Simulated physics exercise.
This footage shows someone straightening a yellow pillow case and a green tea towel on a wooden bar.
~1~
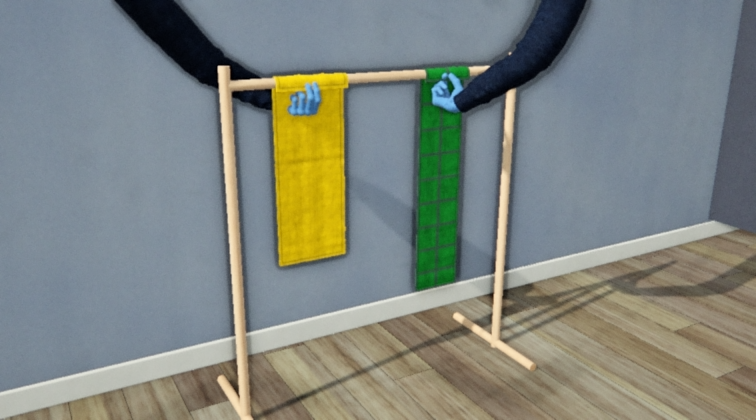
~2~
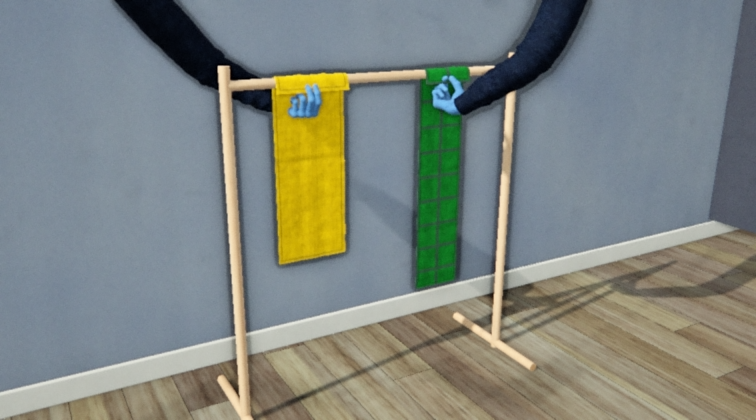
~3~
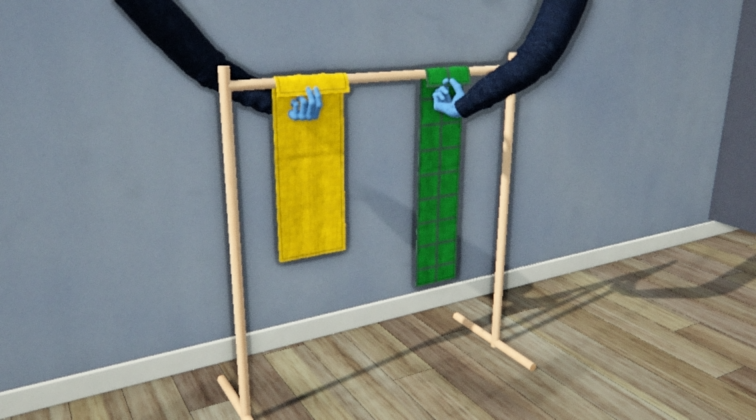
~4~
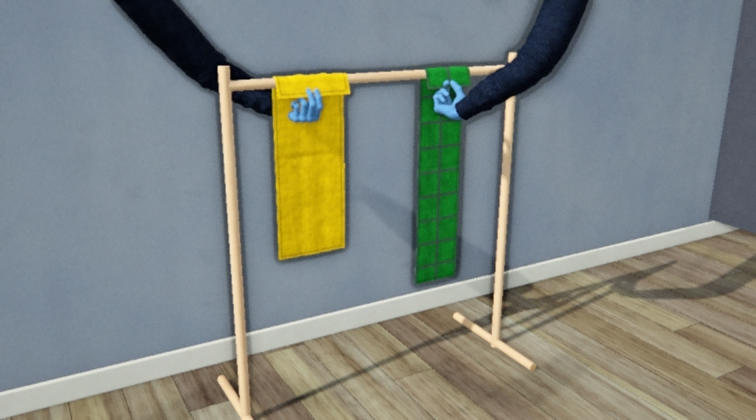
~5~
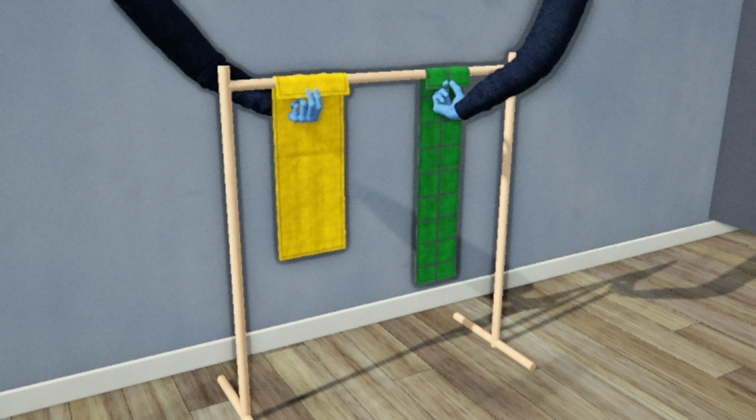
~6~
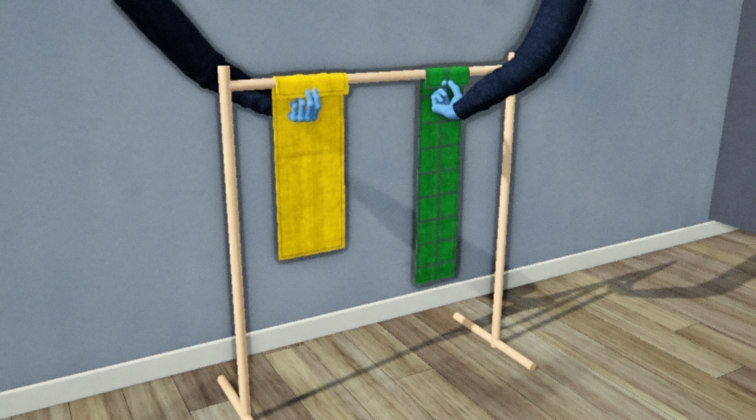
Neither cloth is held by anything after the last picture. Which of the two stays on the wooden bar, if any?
Outcome: I expect the yellow pillow case is going to drop away; I expect the green tea towel is going to drop away.
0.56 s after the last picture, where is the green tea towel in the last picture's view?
Roughly (432, 356).
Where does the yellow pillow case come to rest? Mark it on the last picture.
(319, 399).
Then, 0.32 s later than the last view, pillow case clear of the rail and dropping near (312, 228); tea towel clear of the rail and dropping near (436, 239).
Then, 0.56 s later than the last view, pillow case in a heap on the floor near (316, 384); tea towel in a heap on the floor near (432, 356).
Finally, pillow case in a heap on the floor near (319, 399); tea towel in a heap on the floor near (432, 360). The yellow pillow case slides off and the green tea towel slips to the floor.
